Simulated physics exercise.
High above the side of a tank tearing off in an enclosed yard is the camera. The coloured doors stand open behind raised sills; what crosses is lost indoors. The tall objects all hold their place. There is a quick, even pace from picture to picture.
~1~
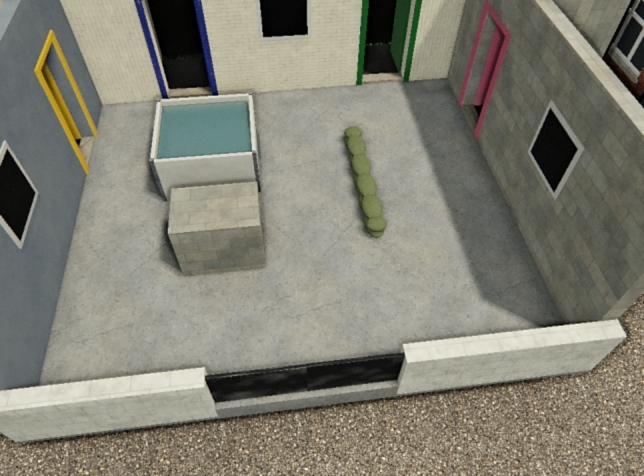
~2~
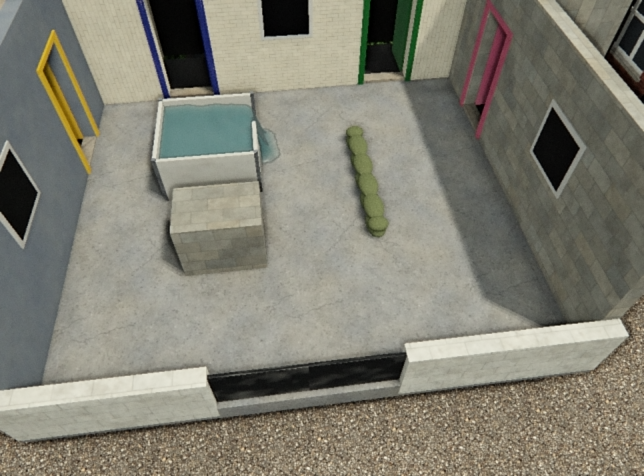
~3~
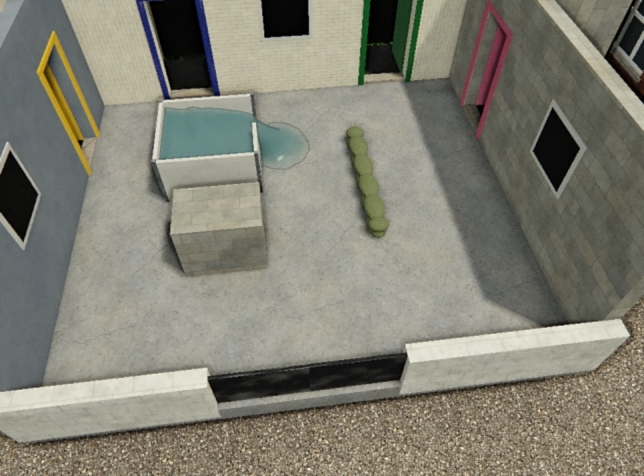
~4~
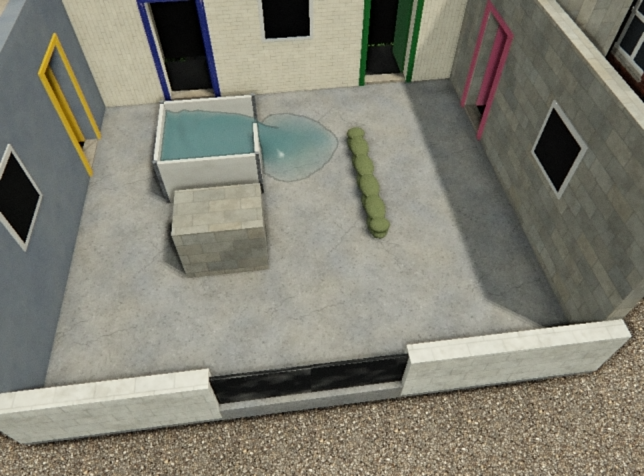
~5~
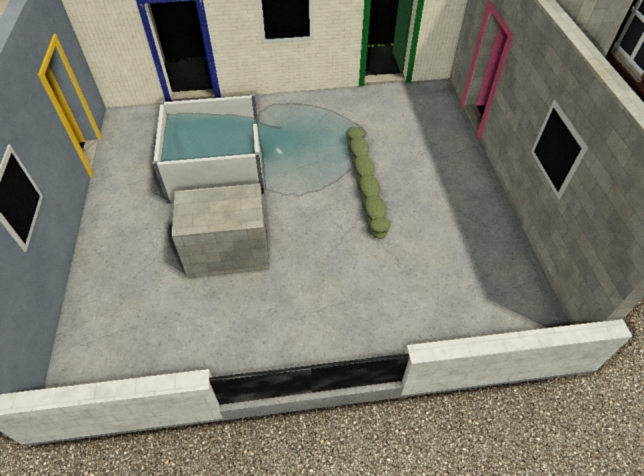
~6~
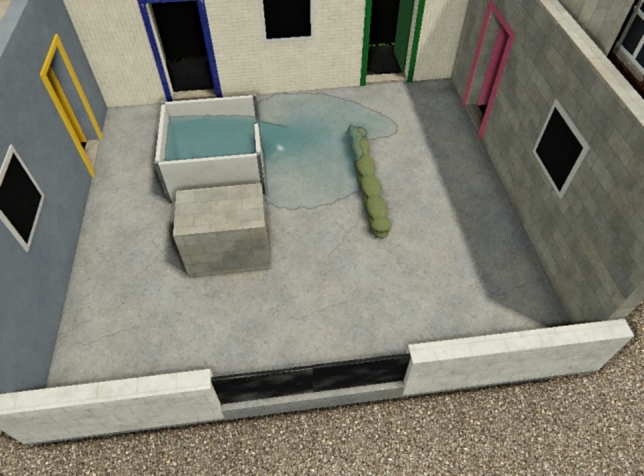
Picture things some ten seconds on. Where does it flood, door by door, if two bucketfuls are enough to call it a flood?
At the green door it floods; at the yellow door it does not flood; at the blue door it does not flood; at the pink door it floods.
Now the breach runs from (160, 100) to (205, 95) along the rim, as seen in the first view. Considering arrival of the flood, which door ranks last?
My answer is the one in pink.
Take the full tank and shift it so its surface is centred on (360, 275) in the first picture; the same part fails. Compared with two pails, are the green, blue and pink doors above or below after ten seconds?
Green exceeds the limit; blue falls short; pink falls short.
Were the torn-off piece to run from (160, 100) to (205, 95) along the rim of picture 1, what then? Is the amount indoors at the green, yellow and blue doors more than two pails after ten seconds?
One by one: The green one is under; the yellow one goes over; the blue one floods.
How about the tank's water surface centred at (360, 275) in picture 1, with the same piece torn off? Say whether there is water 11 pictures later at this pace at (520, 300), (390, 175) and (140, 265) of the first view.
Hit, spared, spared.
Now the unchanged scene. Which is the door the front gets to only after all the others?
Looks like the door marked yellow.
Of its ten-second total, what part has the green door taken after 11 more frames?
It works out at roughly 15 percent of the ten-second total.
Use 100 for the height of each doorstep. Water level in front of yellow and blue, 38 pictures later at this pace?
Approx. 0 % followed by 10 %.
A moment on, water covers 20 % of the floor; the green door wet at the sill, nothing in, the yellow door not reached, the blue door not reached, the pink door wet at the sill, nothing in.
Next, water covers 30 % of the floor; the green door under two buckets in, the yellow door not reached, the blue door not reached, the pink door under two buckets in.
Then, water covers 45 % of the floor; the green door over two buckets in, the yellow door not reached, the blue door wet at the sill, nothing in, the pink door over two buckets in.
Later, water covers 70 % of the floor; the green door over two buckets in, the yellow door not reached, the blue door wet at the sill, nothing in, the pink door over two buckets in.
In the end, water covers 85 % of the floor; the green door over two buckets in, the yellow door wet at the sill, nothing in, the blue door wet at the sill, nothing in, the pink door over two buckets in.
